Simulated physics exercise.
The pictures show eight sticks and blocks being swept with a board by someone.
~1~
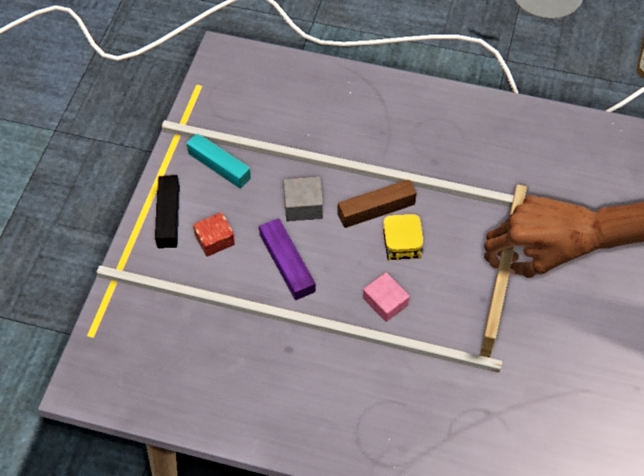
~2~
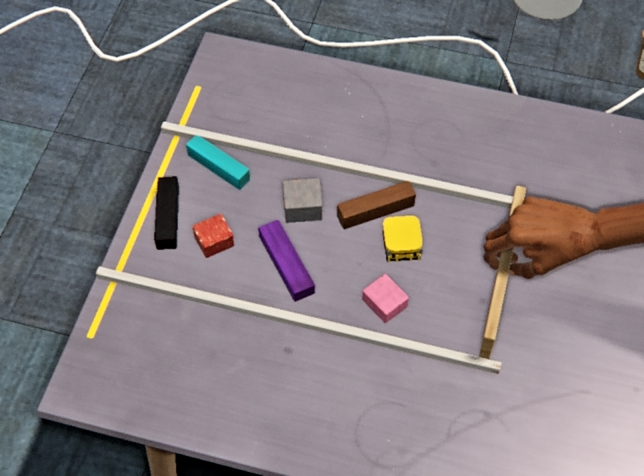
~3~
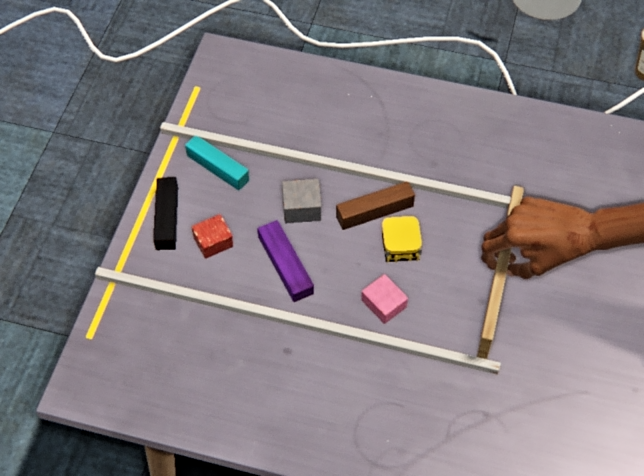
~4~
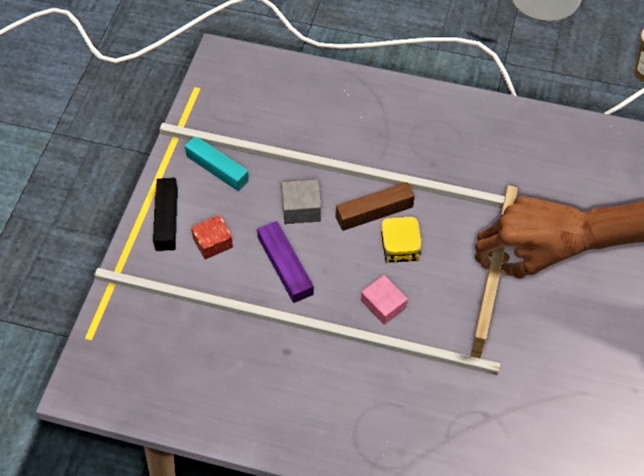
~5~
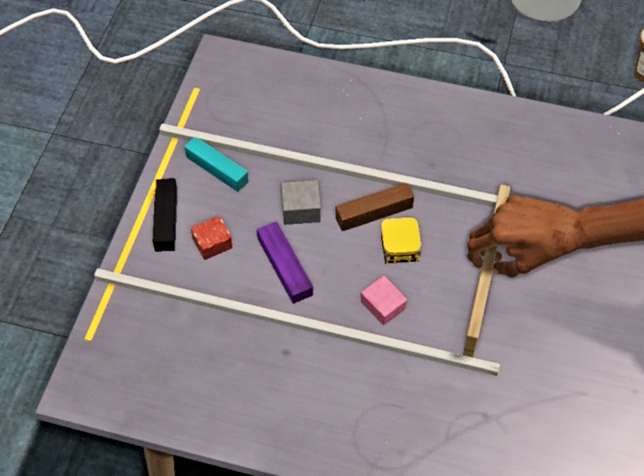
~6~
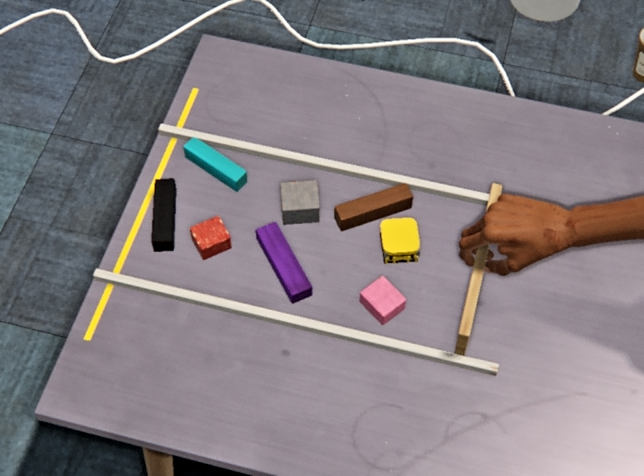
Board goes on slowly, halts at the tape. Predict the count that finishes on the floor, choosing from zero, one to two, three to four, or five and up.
The count on the floor is five and up.
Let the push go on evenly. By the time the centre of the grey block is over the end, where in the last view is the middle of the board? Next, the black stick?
About (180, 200), and (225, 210) for the other.
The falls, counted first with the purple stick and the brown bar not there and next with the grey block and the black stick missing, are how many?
It would be 2 and 4.
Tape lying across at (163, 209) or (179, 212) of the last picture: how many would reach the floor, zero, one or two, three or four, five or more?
In order: More than four, then three or four.
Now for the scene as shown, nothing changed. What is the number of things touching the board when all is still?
Contact count: 2.
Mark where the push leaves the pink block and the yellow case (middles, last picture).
About (107, 247), and about (134, 185).
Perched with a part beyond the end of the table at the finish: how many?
Overhanging ones - 2.
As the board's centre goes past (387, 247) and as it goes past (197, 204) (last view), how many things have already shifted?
By then 3, and later 8.
Early on, none off yet; black stick at rest near (164, 214); turquoise stick at rest near (215, 164); red block at rest near (211, 238).
A while later, none off yet; black stick at rest near (164, 214); turquoise stick travelled a little near (184, 148); red block travelled a little near (195, 234).
Further along, two off so far; black stick on its side near (109, 228); turquoise stick in the air near (146, 286); red block travelled well along near (110, 217).
Finally, the number that fall off is five or more; lost, brown bar, purple stick, grey block, red block, turquoise stick and black stick.
